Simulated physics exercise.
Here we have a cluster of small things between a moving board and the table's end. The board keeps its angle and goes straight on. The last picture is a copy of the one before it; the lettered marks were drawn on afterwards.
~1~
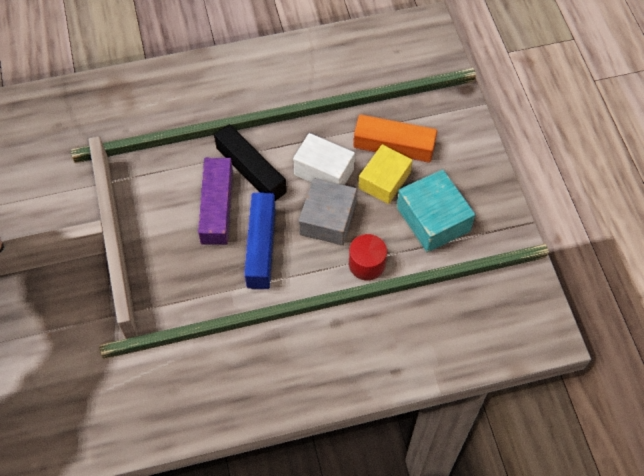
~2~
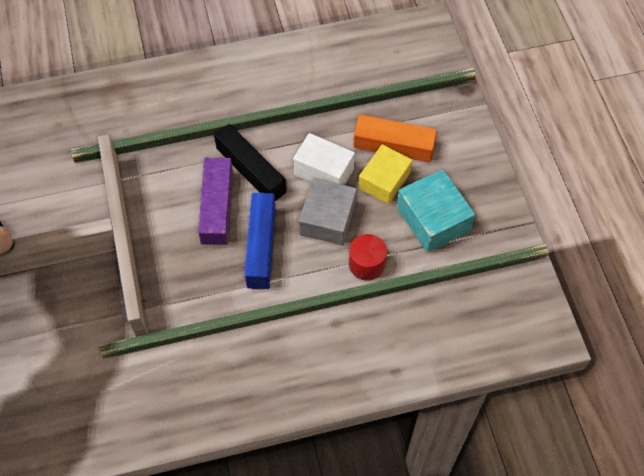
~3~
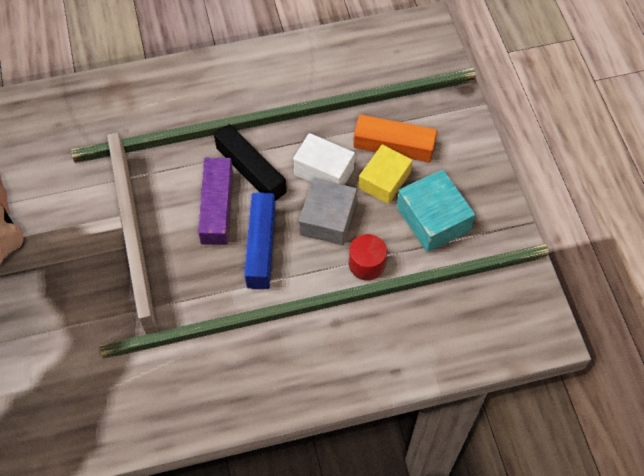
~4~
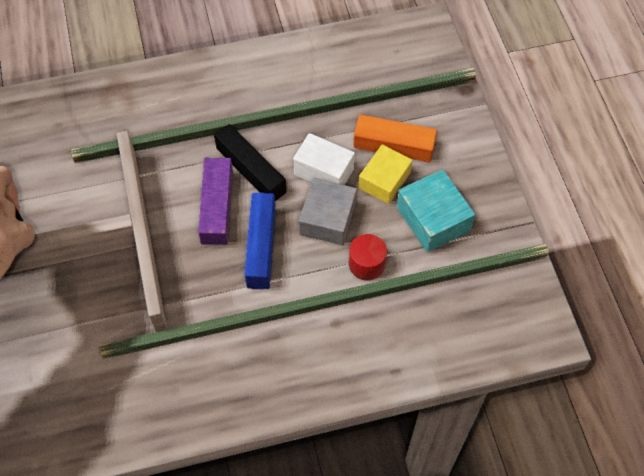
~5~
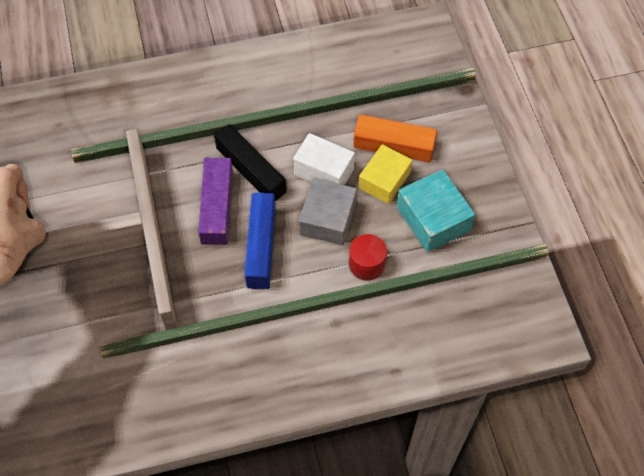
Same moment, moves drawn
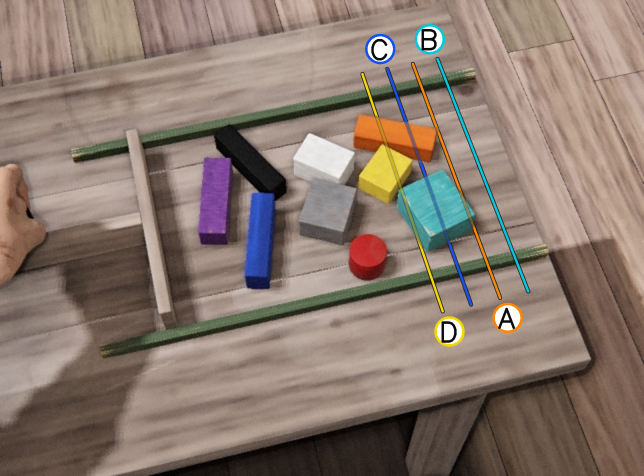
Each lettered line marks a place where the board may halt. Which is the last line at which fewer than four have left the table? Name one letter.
It can go as far as C.
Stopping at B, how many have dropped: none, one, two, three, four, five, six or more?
In all, six or more.
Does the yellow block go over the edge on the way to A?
By then, yes.
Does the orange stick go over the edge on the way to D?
No.
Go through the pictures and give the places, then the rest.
In the first picture, grey block (328, 212); black stick (251, 164); yellow block (386, 174).
In the second picture, board (118, 222); turquoise block (435, 211).
In the third picture, board (128, 220); blue stick (260, 240).
In the fourth picture, board (138, 218); purple bar (216, 201).
In the fifth picture, board (147, 216); grey block (328, 212); black stick (251, 164); yellow block (386, 174).
On the marked copy, A at (453, 173); B at (480, 167); C at (426, 179); D at (400, 184).
Taking C. A third of the way, board (251, 194); black stick (284, 155); white block (329, 163).
Two thirds of the way, board (351, 173); yellow block (465, 162); turquoise block (483, 219).
When it is over, board (425, 157); turquoise block over the edge; yellow block over the edge; three fallen.
As for the rest, A drops five; B drops eight; D is within the limit but short.
